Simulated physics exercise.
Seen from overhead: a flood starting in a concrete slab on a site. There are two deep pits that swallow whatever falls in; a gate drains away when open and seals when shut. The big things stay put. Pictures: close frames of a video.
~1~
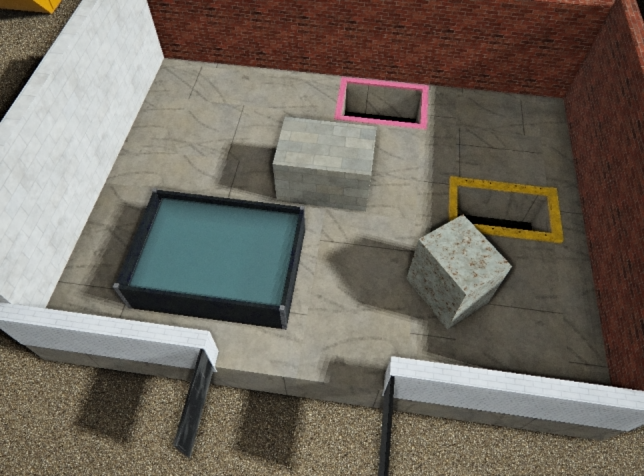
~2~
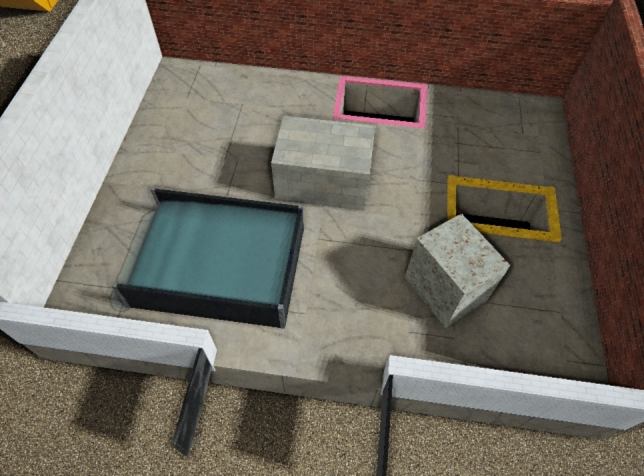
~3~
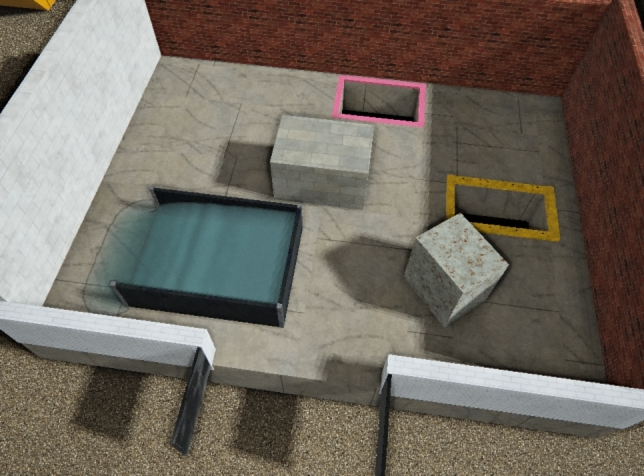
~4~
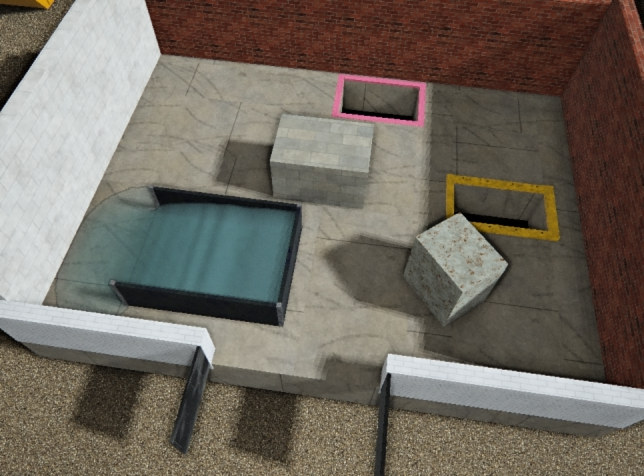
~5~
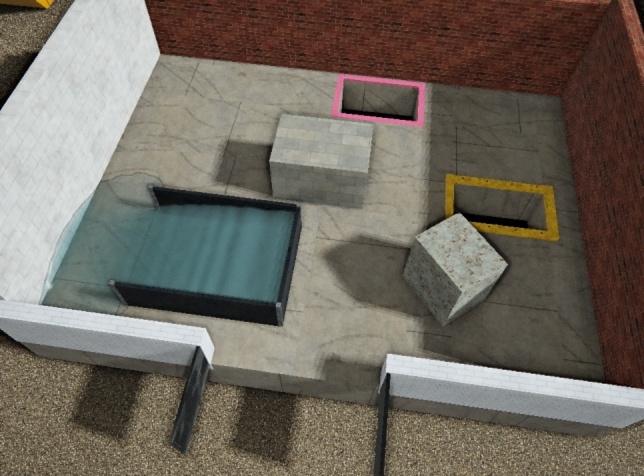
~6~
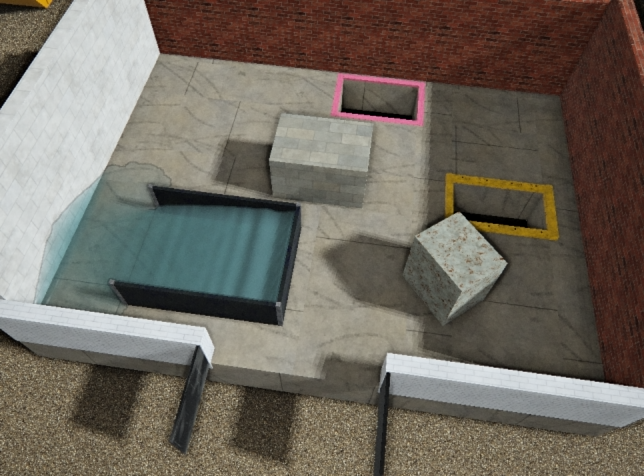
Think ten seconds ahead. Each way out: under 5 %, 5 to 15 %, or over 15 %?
In order: The gate will drain five to fifteen per cent inclusive, the yellow pit will drain shy of five per cent, the pink pit will drain in excess of fifteen per cent.
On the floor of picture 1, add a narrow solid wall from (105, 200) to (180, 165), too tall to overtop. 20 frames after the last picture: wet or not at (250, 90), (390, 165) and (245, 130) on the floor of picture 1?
Running through them in order, the first comes out free from flooding, the second free from flooding and the last taken by the flood.
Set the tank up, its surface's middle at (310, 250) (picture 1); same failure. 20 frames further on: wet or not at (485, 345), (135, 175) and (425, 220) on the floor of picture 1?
Taking them as they were asked, they come out bone dry, soaked, bone dry.
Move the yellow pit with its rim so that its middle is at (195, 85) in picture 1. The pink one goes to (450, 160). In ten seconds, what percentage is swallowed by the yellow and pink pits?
Yellow has 15 parts of a hundred and pink has 4.
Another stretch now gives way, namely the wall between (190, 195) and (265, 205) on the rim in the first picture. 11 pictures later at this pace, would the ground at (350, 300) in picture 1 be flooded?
Untouched.
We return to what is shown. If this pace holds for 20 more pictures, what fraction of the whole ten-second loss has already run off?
Working it through, I arrive at 5 per cent.
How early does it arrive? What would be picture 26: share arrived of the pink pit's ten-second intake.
About 0 per cent.
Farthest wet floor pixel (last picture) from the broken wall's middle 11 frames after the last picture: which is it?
At roughly (158, 59).
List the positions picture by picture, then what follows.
The first frame shows still water in the open tank at (215, 248).
In the second frame, the front is at (125, 309), out from the gap at (146, 252).
In the third frame, the front is at (101, 312), out from the gap at (146, 252).
In the fourth frame, water pours out at (145, 251) and has run to a hidden place.
In the fifth frame, the front is at a hidden place, out from the gap at (145, 251).
In the sixth frame, water pours out at (145, 251) and has run to (105, 171).
A moment on, water covers 10 % of the floor; the gate 0 %, the yellow pit 0 %, the pink pit 0 %.
Next, water covers 20 % of the floor; the gate 0 %, the yellow pit 0 %, the pink pit 0 %.
Then, water covers 40 % of the floor; the gate 2 %, the yellow pit 0 %, the pink pit 0 %.
Later, water covers 50 % of the floor; the gate 7 %, the yellow pit 0 %, the pink pit 9 %.
In the end, water covers 75 % of the floor; the gate 10 %, the yellow pit 0 %, the pink pit 20 %.
